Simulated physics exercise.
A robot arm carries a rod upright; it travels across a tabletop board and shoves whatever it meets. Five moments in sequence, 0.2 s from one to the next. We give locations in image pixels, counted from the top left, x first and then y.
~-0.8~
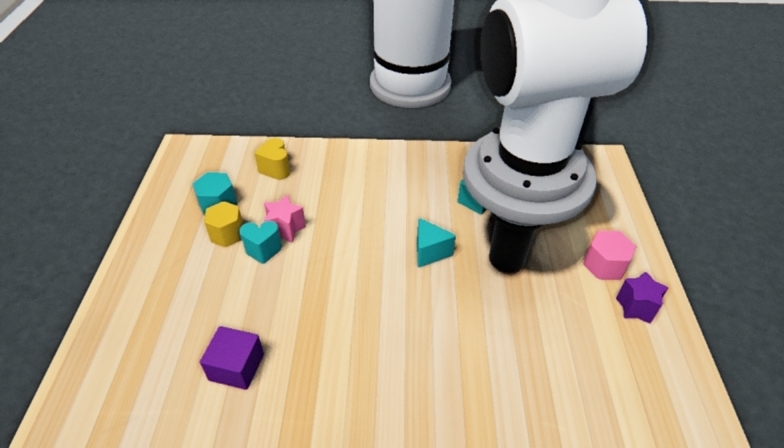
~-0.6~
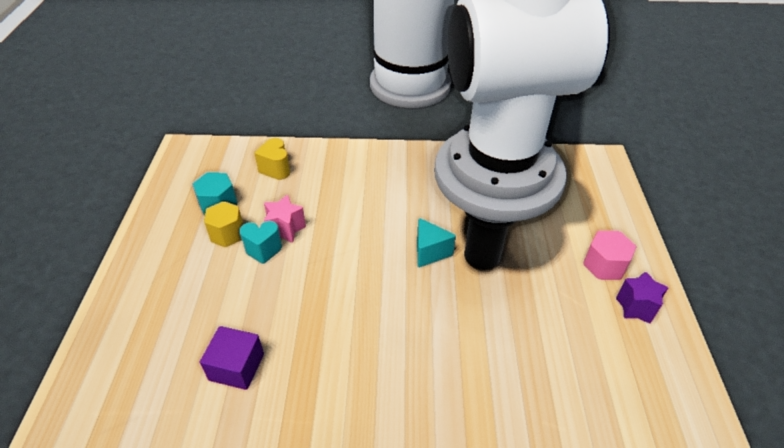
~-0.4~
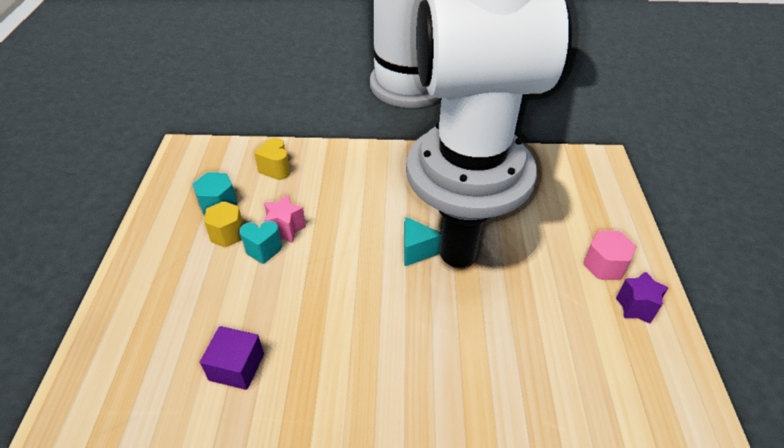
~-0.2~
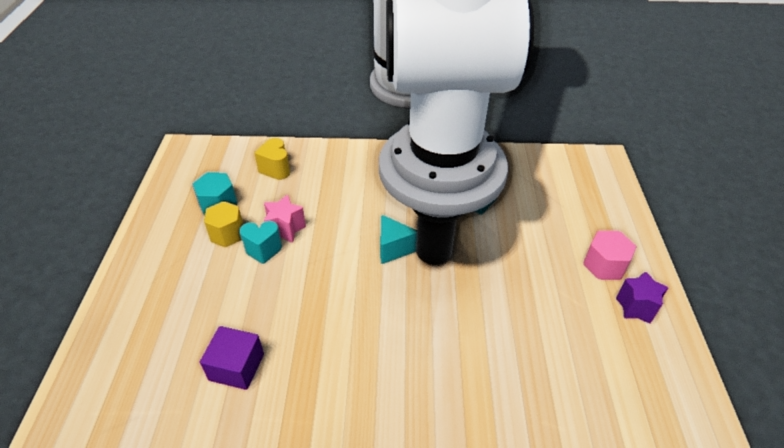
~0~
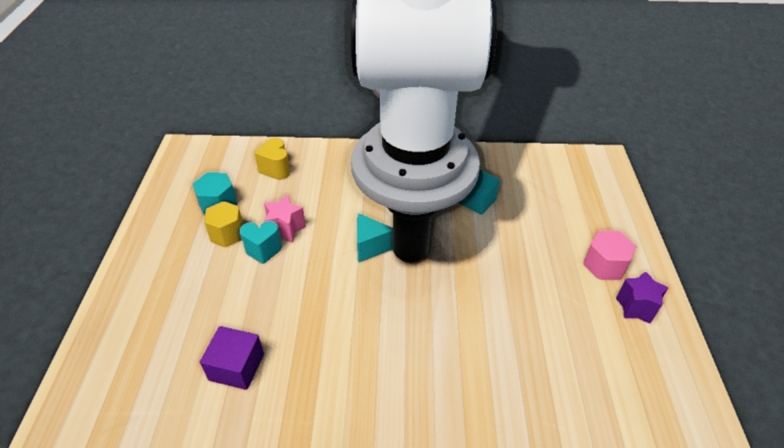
A robot arm with a black rod moved left across a wooden board until it met a turquoise triangle, then pushed it a short way left, while the other colorful blocks stayed put.
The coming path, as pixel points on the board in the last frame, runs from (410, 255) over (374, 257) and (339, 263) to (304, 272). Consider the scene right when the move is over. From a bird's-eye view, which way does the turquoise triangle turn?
Viewed from above, clockwise.
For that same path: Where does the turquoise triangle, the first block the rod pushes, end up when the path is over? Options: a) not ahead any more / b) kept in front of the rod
It's a.
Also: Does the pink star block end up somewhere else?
I believe not.
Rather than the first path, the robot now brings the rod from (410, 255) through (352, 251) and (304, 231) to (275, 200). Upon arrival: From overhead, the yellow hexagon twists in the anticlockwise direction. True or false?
This is true.
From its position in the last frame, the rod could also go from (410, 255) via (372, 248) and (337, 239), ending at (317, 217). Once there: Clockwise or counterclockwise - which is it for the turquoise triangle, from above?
From overhead, anticlockwise.
What follows on the original path. One third of the way, rod at (374, 251); turquoise triangle at (335, 225), turned 15° clockwise.
Two thirds of the way, rod at (338, 257); turquoise triangle at (313, 220), turned 65° clockwise.
At the end, rod at (303, 266); turquoise heart block not moved; pink star block not moved; turquoise triangle at (306, 223), turned 110° clockwise.
